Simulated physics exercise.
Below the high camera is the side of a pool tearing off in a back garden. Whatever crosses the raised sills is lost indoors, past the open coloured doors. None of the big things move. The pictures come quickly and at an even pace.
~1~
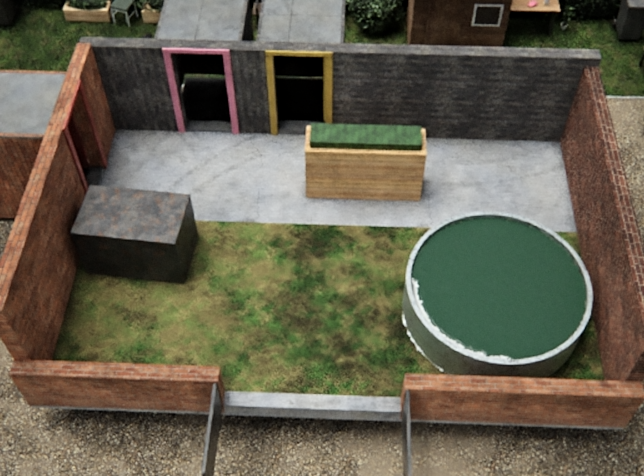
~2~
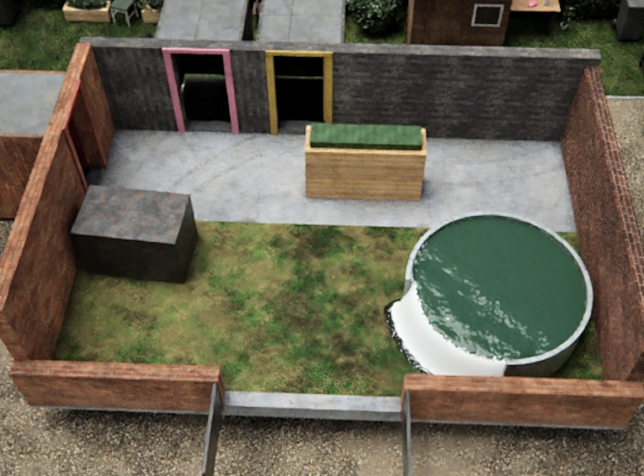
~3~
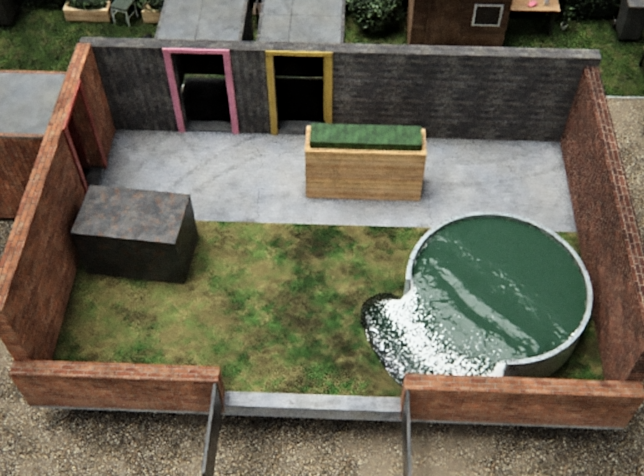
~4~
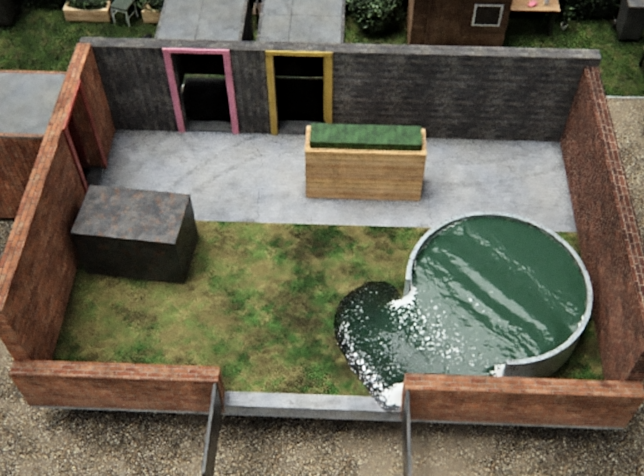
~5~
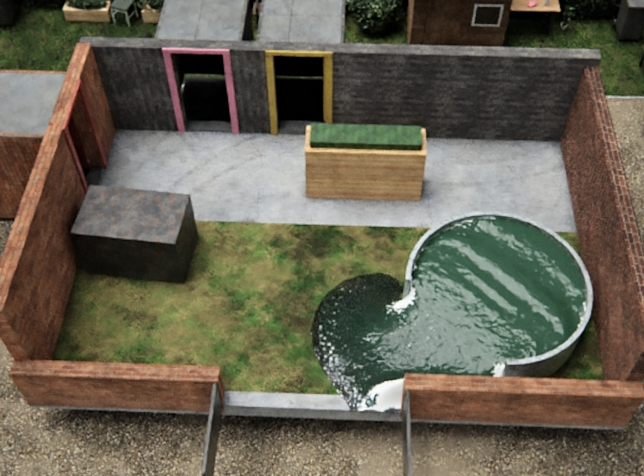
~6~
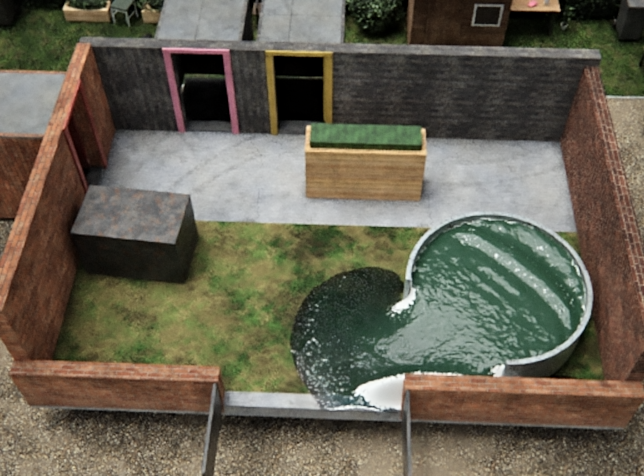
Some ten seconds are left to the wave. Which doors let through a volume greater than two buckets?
Checking each one: The red door lets through less or just two; the pink door lets through less or just two; the yellow door lets through less or just two.
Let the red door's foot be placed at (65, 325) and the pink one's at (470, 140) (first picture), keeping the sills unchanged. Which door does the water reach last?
Result: The pink one.
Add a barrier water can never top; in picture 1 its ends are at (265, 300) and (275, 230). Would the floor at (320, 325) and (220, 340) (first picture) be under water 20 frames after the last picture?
First point soaked, second point soaked.
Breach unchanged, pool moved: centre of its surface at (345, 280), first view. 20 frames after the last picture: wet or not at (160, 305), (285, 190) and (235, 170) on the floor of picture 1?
Result: Inundated; spared; spared.
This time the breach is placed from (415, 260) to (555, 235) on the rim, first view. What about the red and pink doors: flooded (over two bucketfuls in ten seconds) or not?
In short: The red door exceeds the limit; the pink door exceeds the limit.
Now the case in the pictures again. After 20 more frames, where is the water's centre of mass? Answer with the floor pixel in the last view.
The balance point is around (386, 321).
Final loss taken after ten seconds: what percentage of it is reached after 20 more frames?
Note - share reached: 55 %.
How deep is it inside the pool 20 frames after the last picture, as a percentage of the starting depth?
Estimate: Around 36 %.
A moment on, water covers 20 % of the floor; the red door not reached, the pink door not reached, the yellow door not reached.
Next, water covers 30 % of the floor; the red door not reached, the pink door not reached, the yellow door not reached.
Then, water covers 50 % of the floor; the red door not reached, the pink door not reached, the yellow door not reached.
Later, water covers 80 % of the floor; the red door wet at the sill, nothing in, the pink door wet at the sill, nothing in, the yellow door wet at the sill, nothing in.
In the end, water covers 100 % of the floor; the red door wet at the sill, nothing in, the pink door wet at the sill, nothing in, the yellow door wet at the sill, nothing in.
